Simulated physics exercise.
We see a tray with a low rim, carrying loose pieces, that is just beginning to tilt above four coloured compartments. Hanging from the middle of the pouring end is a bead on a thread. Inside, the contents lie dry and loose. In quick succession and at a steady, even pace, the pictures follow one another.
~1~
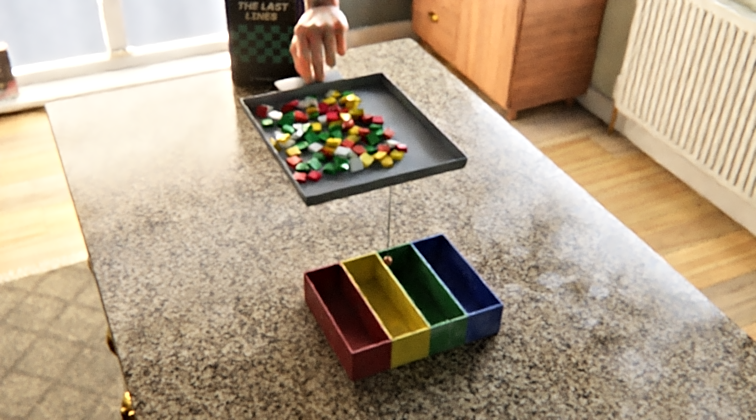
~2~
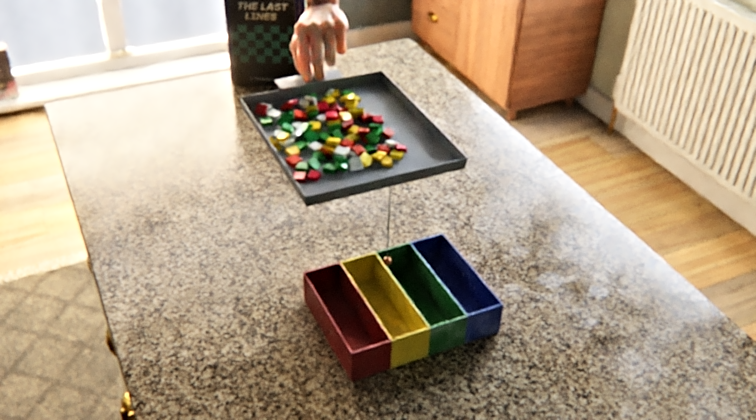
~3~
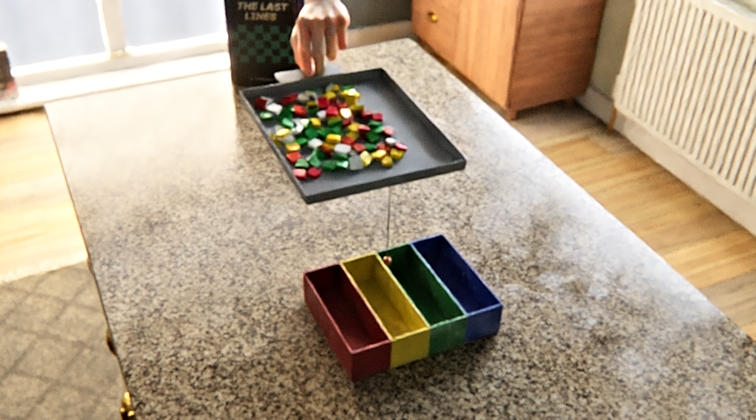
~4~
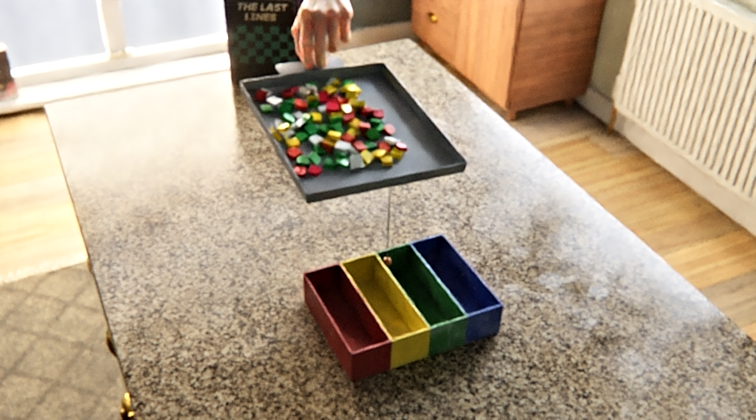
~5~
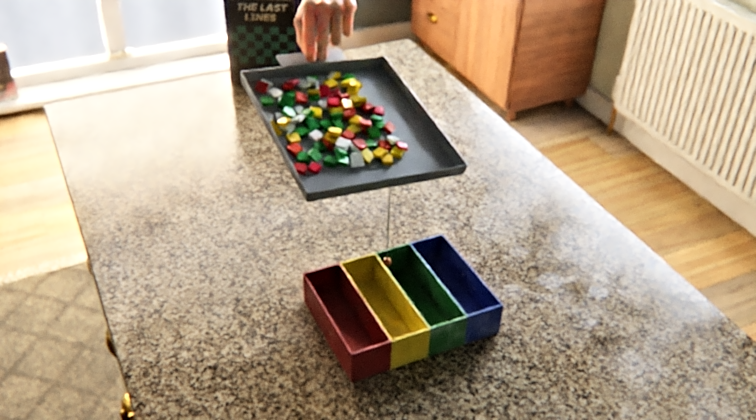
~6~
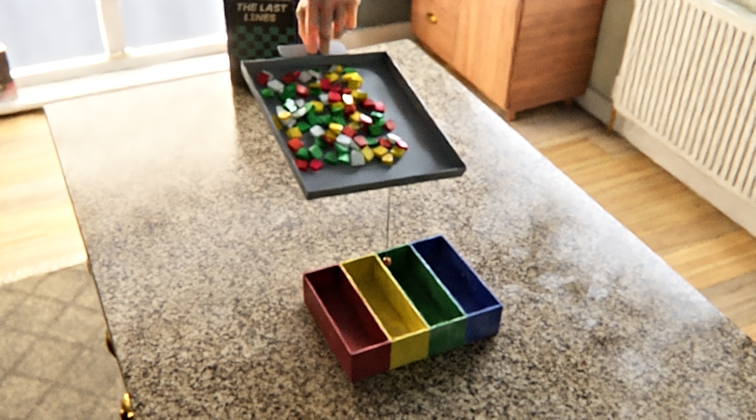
On a speckled stone counter, a hand gradually tilted a dark tray of colourful loose pieces above a box with red, yellow, green and blue compartments, its near end dipping slightly toward the right corner.
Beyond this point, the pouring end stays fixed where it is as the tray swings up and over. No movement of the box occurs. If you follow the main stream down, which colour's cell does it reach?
It reaches the blue cell.
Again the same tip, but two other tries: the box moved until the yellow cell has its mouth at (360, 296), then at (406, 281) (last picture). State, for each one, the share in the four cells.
The first gives 40 %, the second 100 %.
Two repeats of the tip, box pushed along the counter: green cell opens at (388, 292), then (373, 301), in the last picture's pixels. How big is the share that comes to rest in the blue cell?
You'd get 30 in a hundred the first time and 10 in a hundred the second.
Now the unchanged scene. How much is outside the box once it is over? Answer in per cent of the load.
Close to 20 %, give or take.
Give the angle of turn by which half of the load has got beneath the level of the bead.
About 105°.
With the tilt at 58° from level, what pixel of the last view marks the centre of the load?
I'd mark the middle close to (421, 152).
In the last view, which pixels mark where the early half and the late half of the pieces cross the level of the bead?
Initially about (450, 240); subsequently about (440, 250).
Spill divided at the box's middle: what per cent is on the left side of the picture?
I'd put it at around 0 per cent.
Soon, tray tipped steeply; nearly all on the tray; a small part falling or outside the box.
A while on, tray tipped right over; about two thirds on the tray; about a quarter in the blue cell; a stray few in the green cell; about a quarter falling or outside the box.
Towards the end, tray tipped past a quarter turn; about half in the blue cell; about a quarter in the green cell; a stray few in the yellow cell; about a quarter falling or outside the box.
Finally, tray tipped past a quarter turn; about half in the blue cell; about a quarter in the green cell; a stray few in the yellow cell; none in the red cell; about a quarter outside the box.
